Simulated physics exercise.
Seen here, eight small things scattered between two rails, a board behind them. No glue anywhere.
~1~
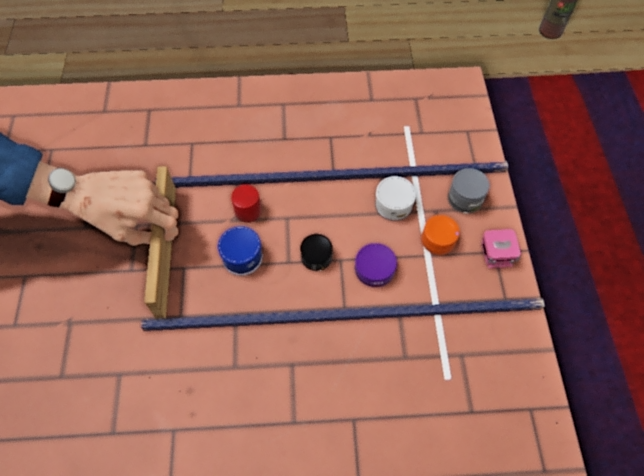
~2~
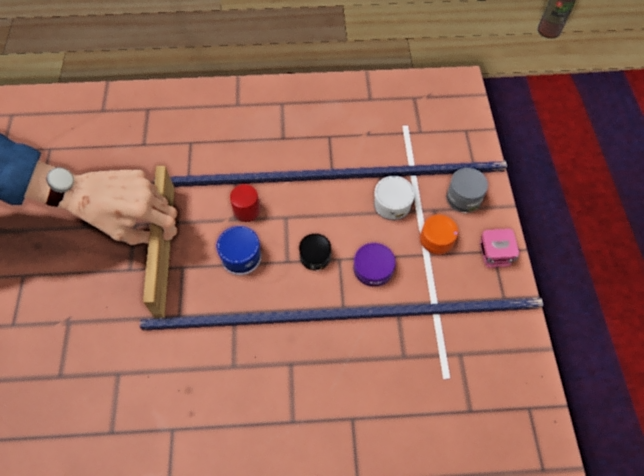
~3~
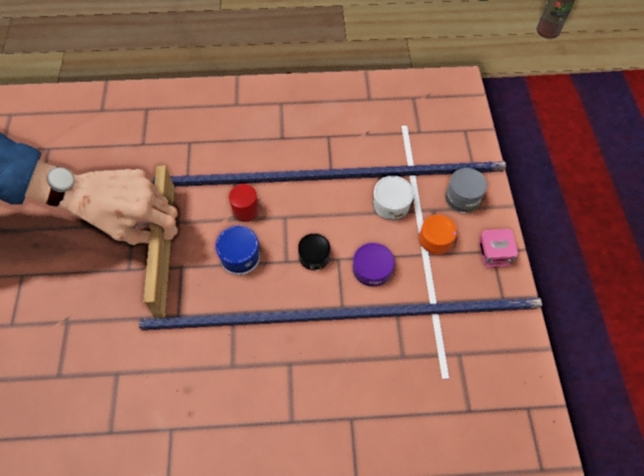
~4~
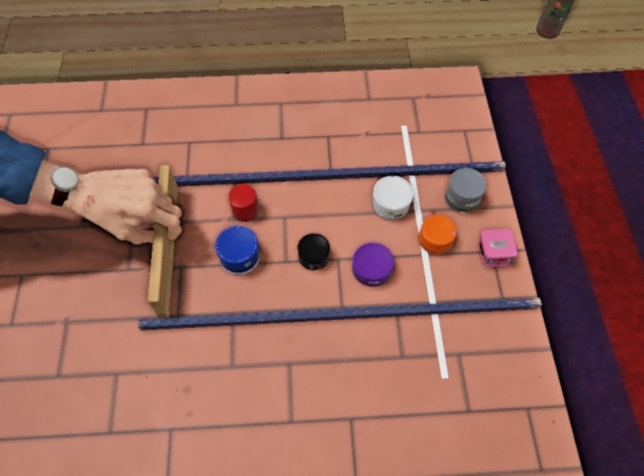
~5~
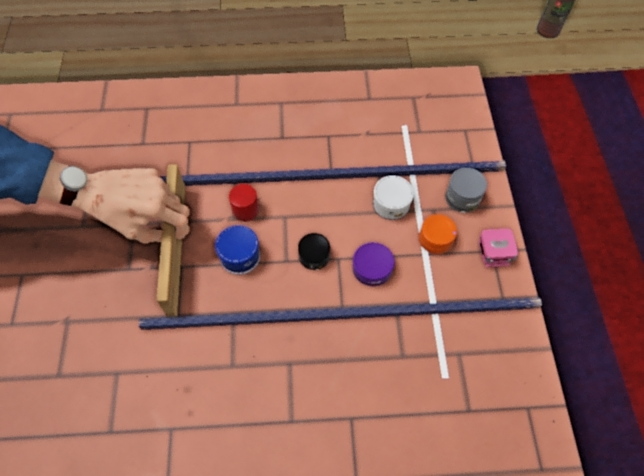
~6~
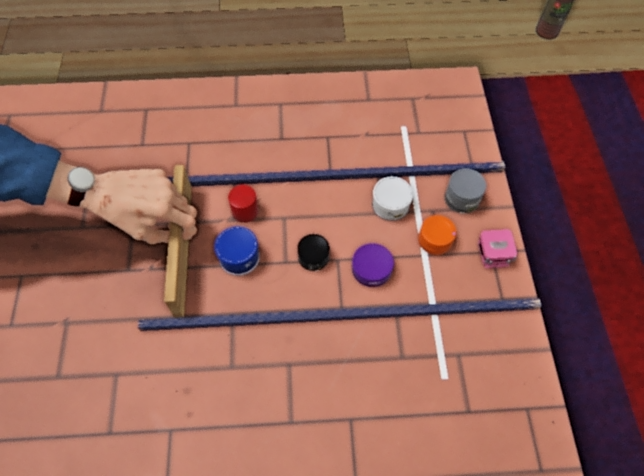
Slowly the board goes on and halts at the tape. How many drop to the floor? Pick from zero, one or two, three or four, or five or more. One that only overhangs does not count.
The number that fall off is zero.
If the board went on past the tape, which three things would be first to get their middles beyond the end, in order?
Earliest first: The grey tub, then the pink case, then the orange lid.
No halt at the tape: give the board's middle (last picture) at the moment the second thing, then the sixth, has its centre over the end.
At (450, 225) for the second, at (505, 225) for the sixth.
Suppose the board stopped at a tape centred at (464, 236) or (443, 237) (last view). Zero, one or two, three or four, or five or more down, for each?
Taking them in turn, one or two; just one or two.
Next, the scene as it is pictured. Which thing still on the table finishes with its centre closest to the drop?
It is the grey tub.
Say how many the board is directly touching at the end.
That makes 3.
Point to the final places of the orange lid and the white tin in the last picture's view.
The orange lid at (477, 226), the white tin at (463, 196).
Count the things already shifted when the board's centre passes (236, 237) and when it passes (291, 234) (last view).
2 and 4.
A little later, none off yet; pink case at rest near (496, 249); grey tub at rest near (465, 191); orange lid at rest near (437, 235).
Next, none off yet; pink case at rest near (496, 249); grey tub at rest near (465, 191); orange lid shifted a little near (455, 230).
When it is over, the number that fall off is zero.
